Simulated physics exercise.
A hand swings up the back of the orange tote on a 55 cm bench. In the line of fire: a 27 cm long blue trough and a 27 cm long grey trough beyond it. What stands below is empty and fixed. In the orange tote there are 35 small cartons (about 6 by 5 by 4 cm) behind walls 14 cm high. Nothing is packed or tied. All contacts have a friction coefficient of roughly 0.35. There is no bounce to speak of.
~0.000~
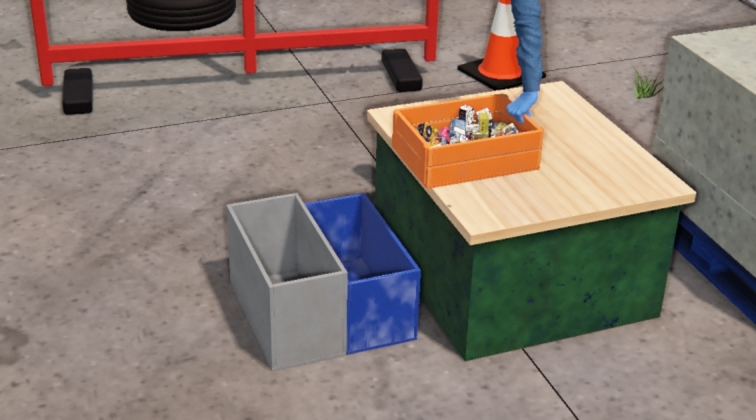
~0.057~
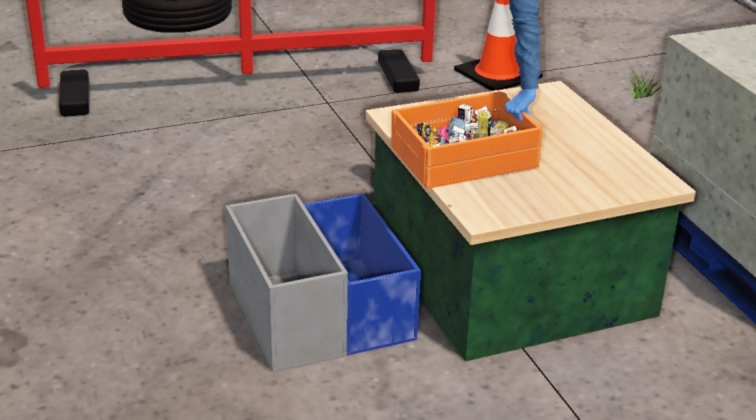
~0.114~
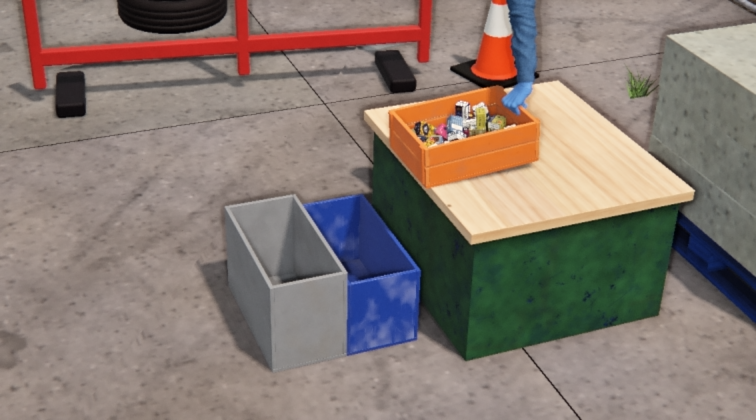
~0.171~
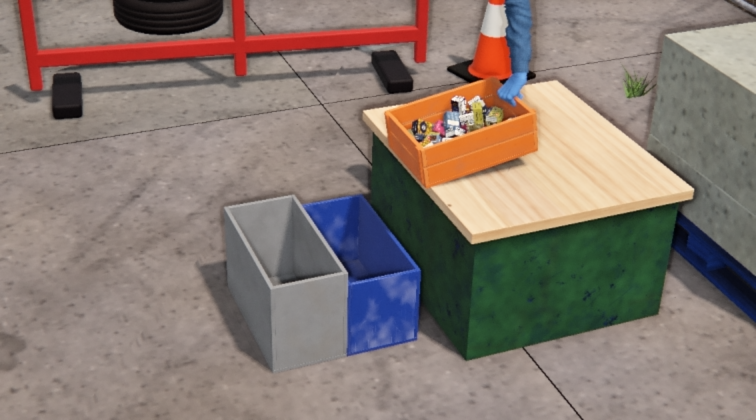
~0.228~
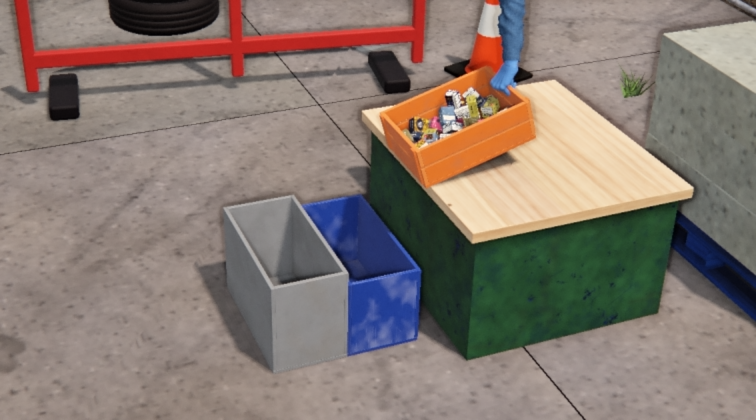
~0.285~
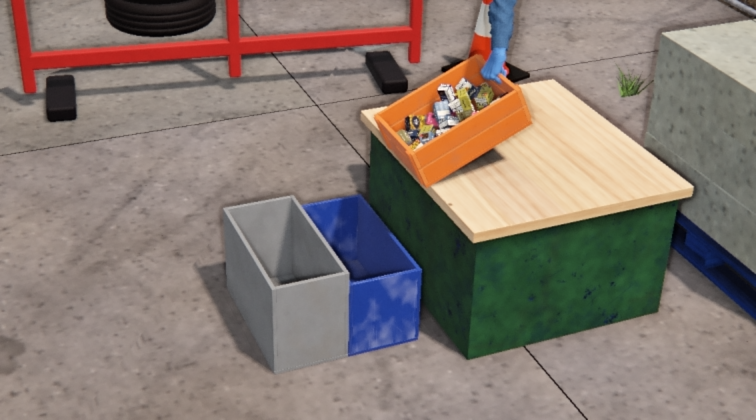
On a yard workbench, a blue-gloved hand raises the back of an orange tote of small items, steadily tilting it leftward.
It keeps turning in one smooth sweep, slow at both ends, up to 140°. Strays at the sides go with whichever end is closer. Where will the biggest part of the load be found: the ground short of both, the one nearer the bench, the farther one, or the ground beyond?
It is the blue trough, the first one.
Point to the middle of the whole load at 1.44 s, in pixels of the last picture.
At about (335, 299).
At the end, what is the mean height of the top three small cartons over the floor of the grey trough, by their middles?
About 5 cm.
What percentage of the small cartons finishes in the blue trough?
About 65 per cent.
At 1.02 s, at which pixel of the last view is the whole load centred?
At about (340, 243).
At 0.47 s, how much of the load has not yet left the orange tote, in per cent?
About 100 per cent.
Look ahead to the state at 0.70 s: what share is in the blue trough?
Some 0 per cent by then.
After 0.47 s, tilt 56°; 35 still in the orange tote.
After 0.70 s, tilt 100°; 33 still in the orange tote and 2 in the air.
After 1.02 s, tilt 139°; 4 still in the orange tote, 12 in the blue trough, 12 in the grey trough and 7 in the air.
Final count (at 1.44 s), 22 in the blue trough and 13 in the grey trough.
